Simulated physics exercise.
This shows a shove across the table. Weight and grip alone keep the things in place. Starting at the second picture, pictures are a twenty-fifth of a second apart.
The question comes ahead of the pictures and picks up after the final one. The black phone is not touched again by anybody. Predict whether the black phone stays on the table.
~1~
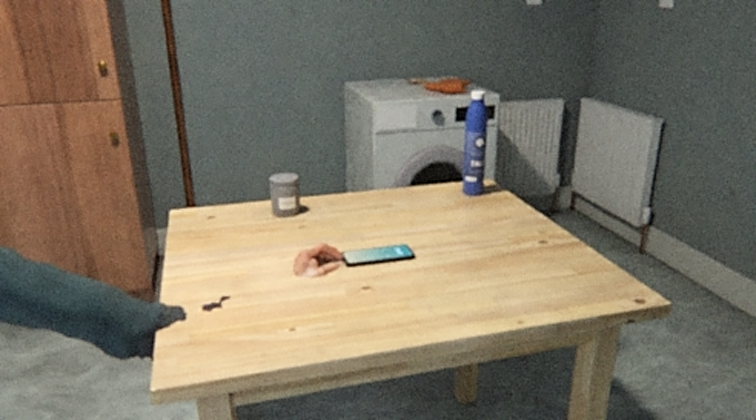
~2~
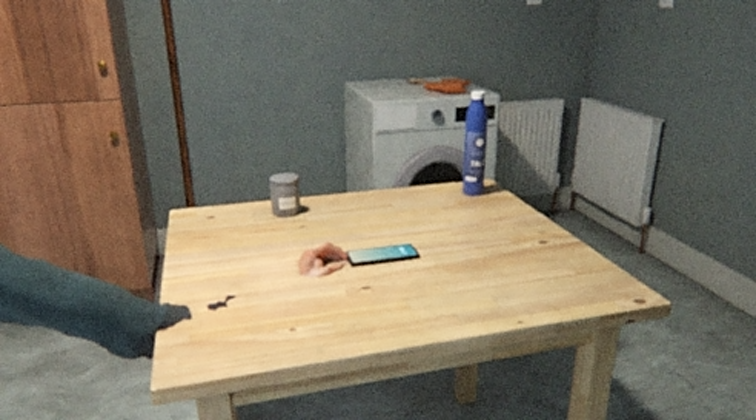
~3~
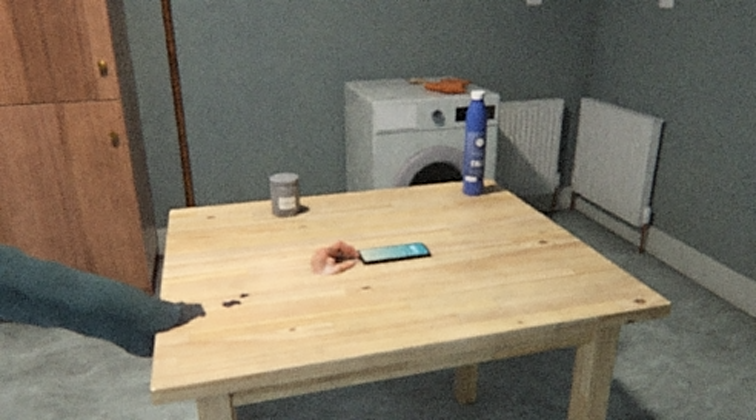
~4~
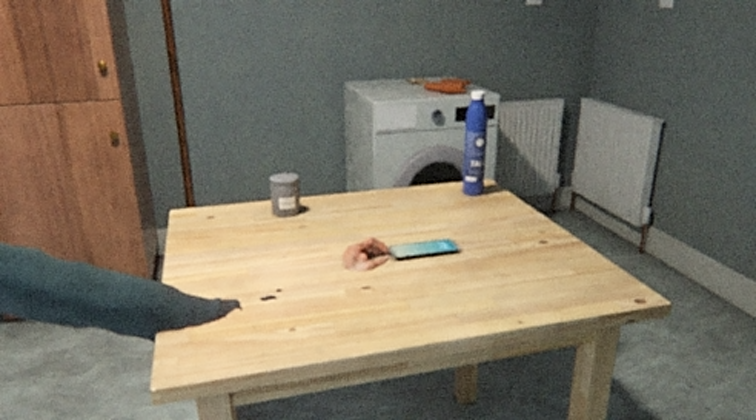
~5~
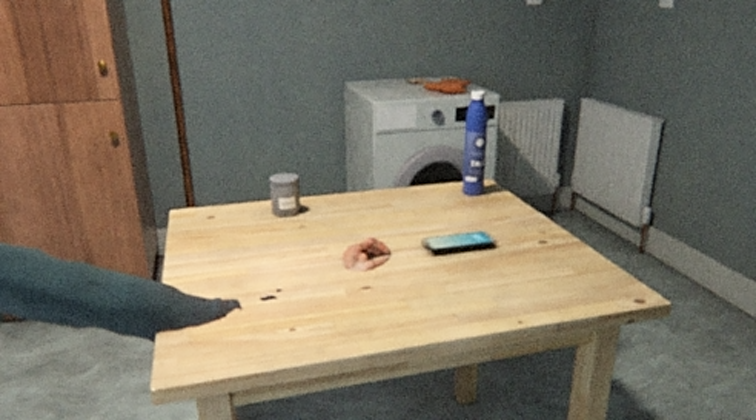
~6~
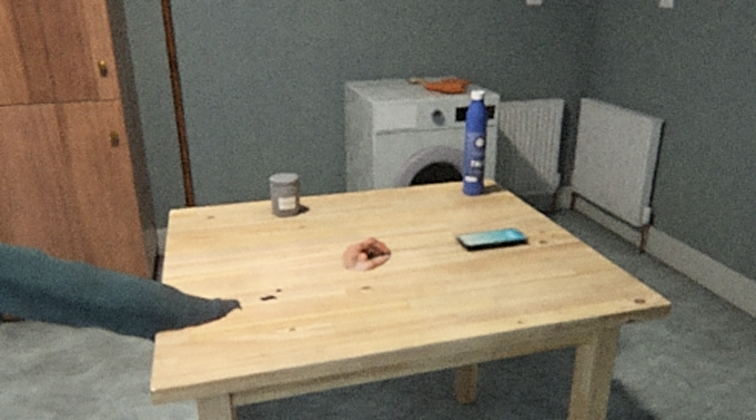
It parts from the table.
Then, 0.20 s on from there, black phone now off the table.
Then, 0.40 s on from there, things are still on the move.
In the end, off the table, black phone.
